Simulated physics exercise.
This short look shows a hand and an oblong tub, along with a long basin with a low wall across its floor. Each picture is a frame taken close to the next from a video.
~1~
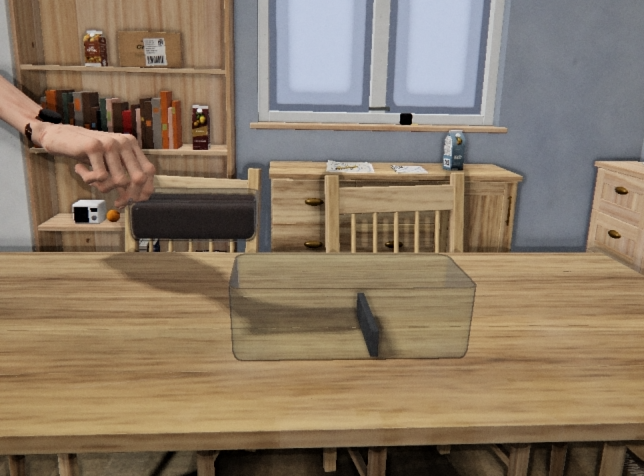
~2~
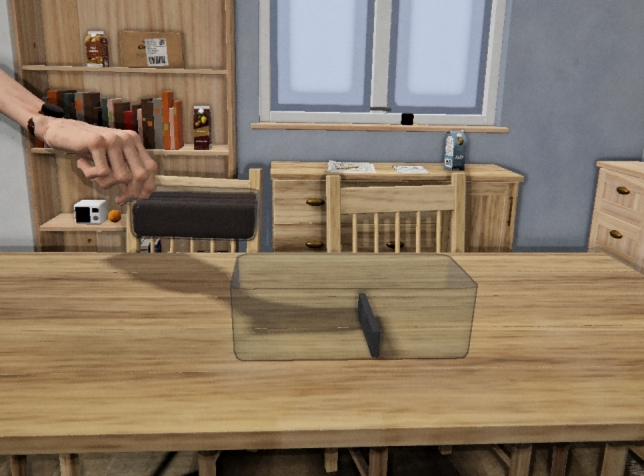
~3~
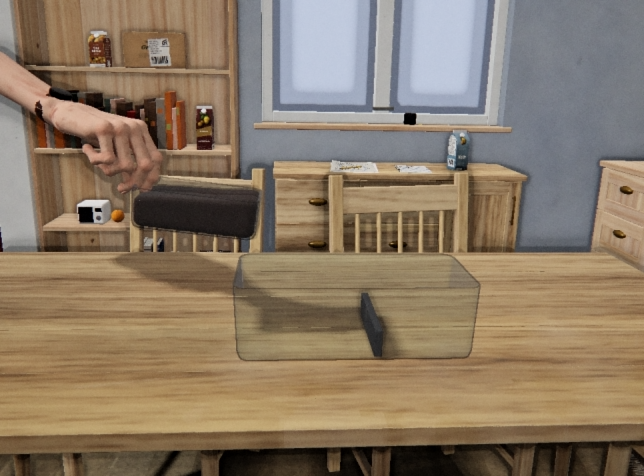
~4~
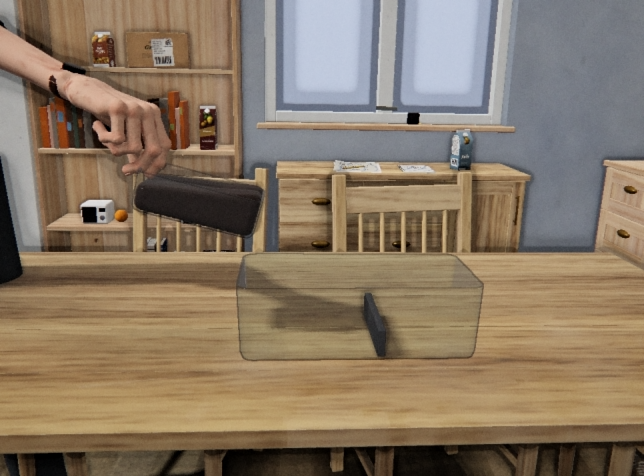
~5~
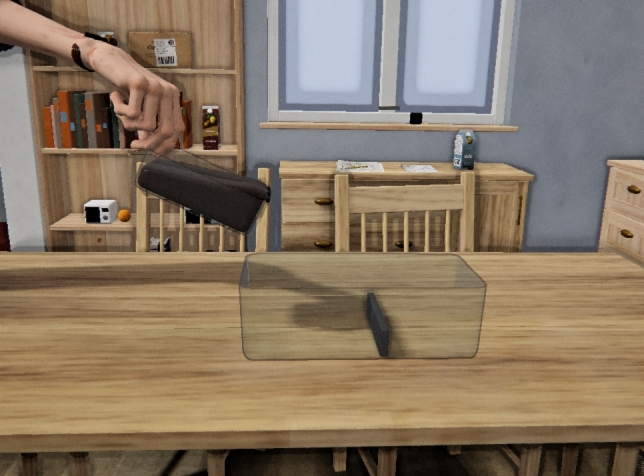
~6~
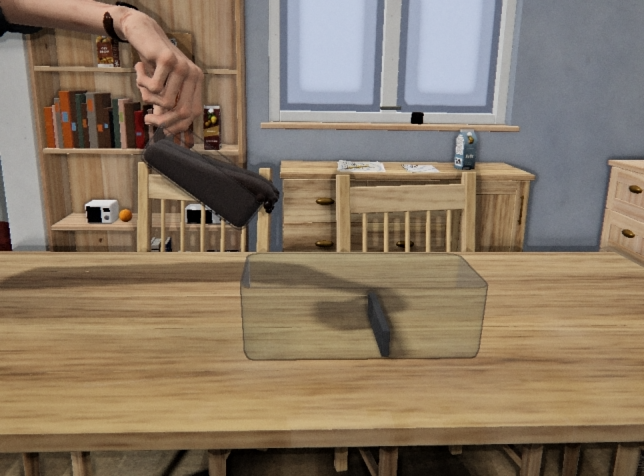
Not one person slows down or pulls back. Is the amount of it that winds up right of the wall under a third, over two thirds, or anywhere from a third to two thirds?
In the end it is under a third.
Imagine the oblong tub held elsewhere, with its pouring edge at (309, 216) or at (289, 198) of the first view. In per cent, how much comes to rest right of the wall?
50 % and 45 %.
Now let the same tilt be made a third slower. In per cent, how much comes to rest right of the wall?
About 15 per cent.
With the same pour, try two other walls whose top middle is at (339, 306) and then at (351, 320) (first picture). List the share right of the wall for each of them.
45 % then 35 %, approximately.
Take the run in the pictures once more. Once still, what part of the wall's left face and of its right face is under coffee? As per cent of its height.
Left near 50; right near 10.
A moment on, the oblong tub is tipped right over and 18 per cent is still to pour, 18 is left of the wall and 0 right of it.
Next, the oblong tub is tipped right over and 1 per cent is still to pour, 77 is left of the wall and 8 right of it.
Then the oblong tub is tipped right over and 0 per cent is still to pour, 78 is left of the wall and 10 right of it.
Later the oblong tub is tipped right over and 0 per cent is still to pour, 81 is left of the wall and 12 right of it.
Finally, 81 per cent lies left of the wall, 12 right of it and 7 outside.
